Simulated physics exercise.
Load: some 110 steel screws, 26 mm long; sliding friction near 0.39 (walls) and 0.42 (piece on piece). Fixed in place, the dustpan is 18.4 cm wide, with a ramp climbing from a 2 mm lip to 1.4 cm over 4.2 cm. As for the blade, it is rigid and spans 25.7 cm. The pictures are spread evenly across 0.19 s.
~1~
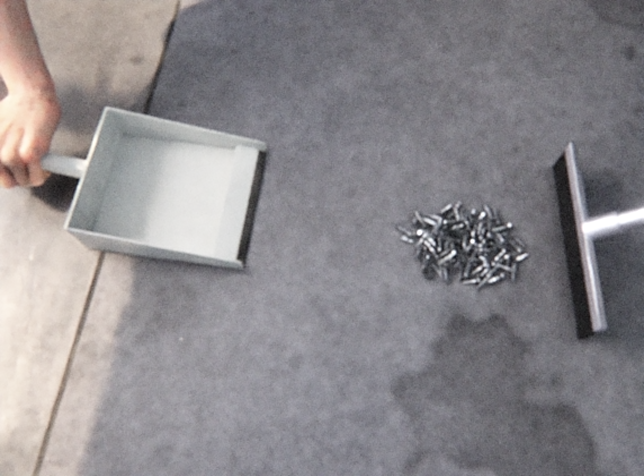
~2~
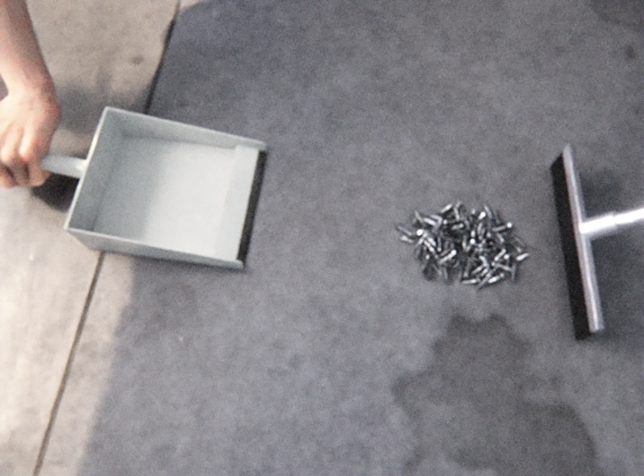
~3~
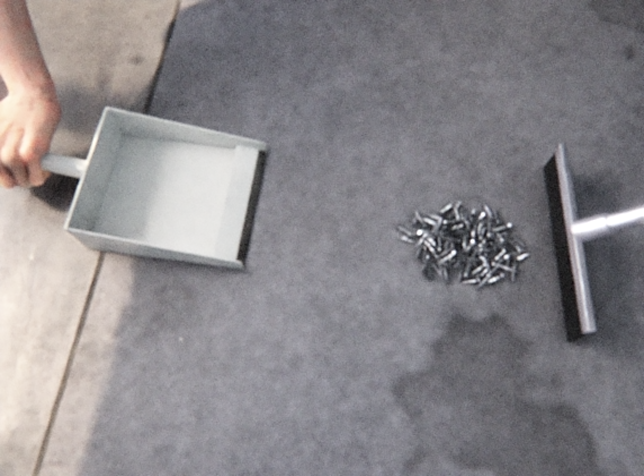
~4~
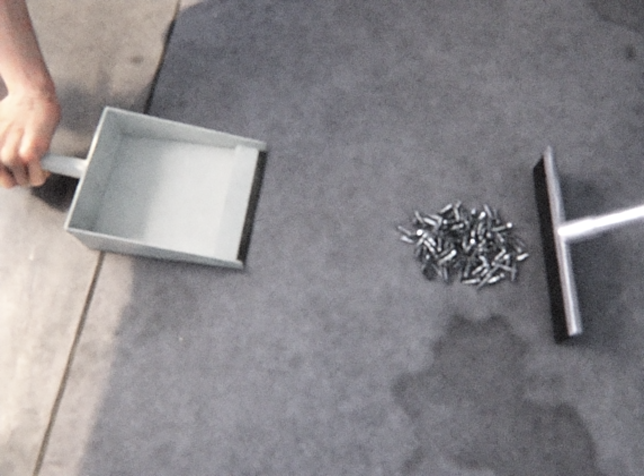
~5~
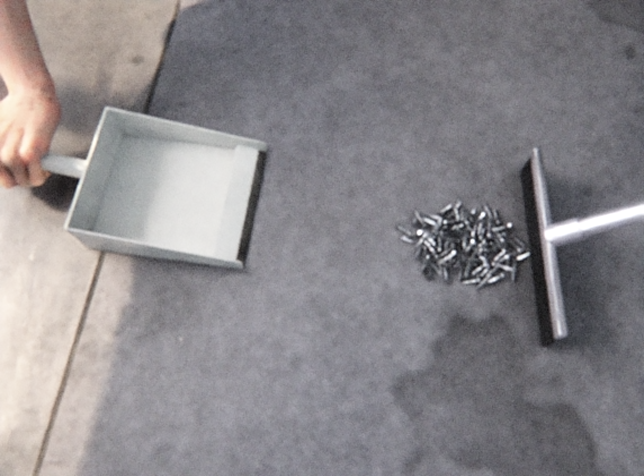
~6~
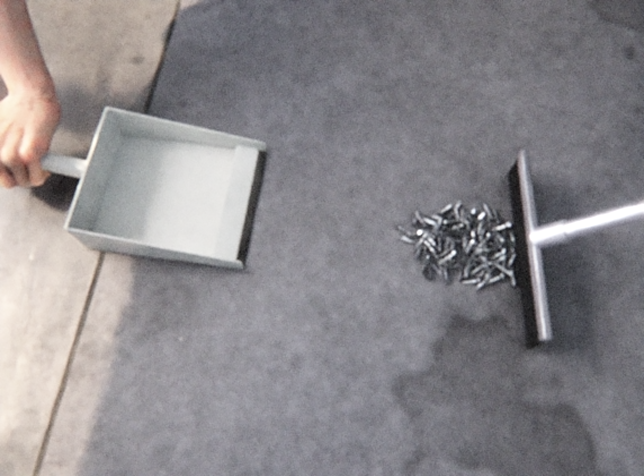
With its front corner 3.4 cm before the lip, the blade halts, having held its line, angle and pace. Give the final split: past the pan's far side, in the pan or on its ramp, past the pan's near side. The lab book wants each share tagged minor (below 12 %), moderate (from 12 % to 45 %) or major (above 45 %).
Far side: Only a little, pan: Only a little, near side: A big share.
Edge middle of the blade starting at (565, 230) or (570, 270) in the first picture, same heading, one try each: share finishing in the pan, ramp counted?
The two tries give about 5 % and about 5 %.
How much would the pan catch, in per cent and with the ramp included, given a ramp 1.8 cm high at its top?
In that case roughly 5 percent.
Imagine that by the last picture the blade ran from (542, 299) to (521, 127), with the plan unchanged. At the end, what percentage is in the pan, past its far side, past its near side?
Pan: 0, far side: 20, near side: 5.
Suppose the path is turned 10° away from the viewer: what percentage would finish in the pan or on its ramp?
Under that change, roughly 5 in a hundred.
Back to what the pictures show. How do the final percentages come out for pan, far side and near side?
Far side 0, pan 5, near side 50.
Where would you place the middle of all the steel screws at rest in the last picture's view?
Approximately (252, 267) in the last view.
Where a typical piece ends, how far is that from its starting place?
I'd put it near 30 cm.
Then, 0.33 s after the last picture, middle of the blade 22 cm from the lip; 0 % over the lip, far side 0 %, near side 15 %.
Then, 0.55 s after the last picture, middle of the blade 11 cm from the lip; 0 % over the lip, far side 0 %, near side 40 %.
Then, 0.89 s after the last picture, middle of the blade 5 cm from the lip; 5 % over the lip, far side 5 %, near side 50 %.
In the end, far side 0 %, pan 5 %, near side 50 %, in front of the lip or behind the blade 45 %.
